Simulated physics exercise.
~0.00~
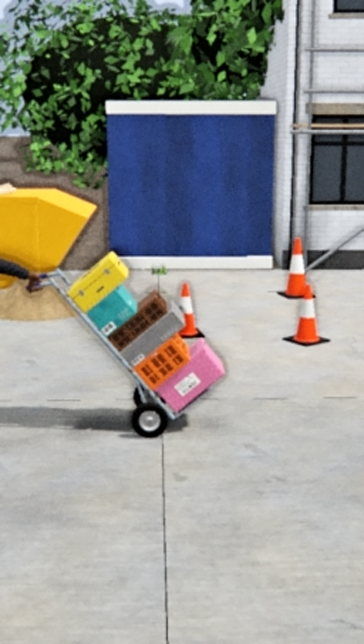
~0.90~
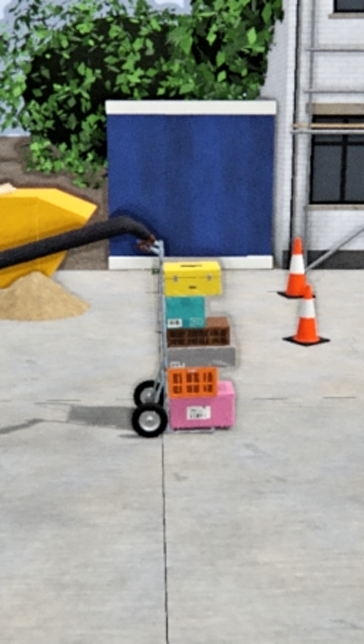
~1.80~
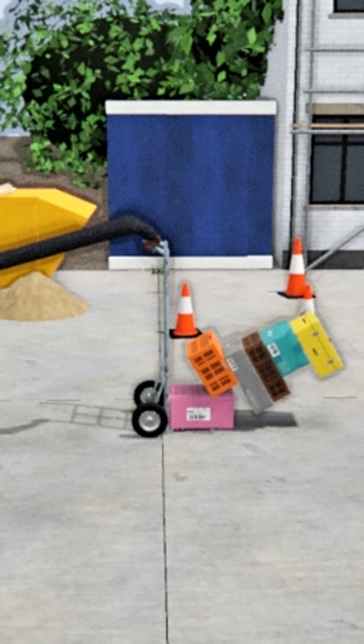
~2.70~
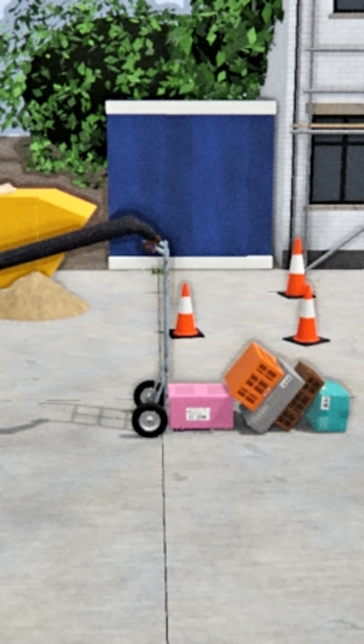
A loaded hand truck swings upright and stops, and all but its bottom pink box topple right.
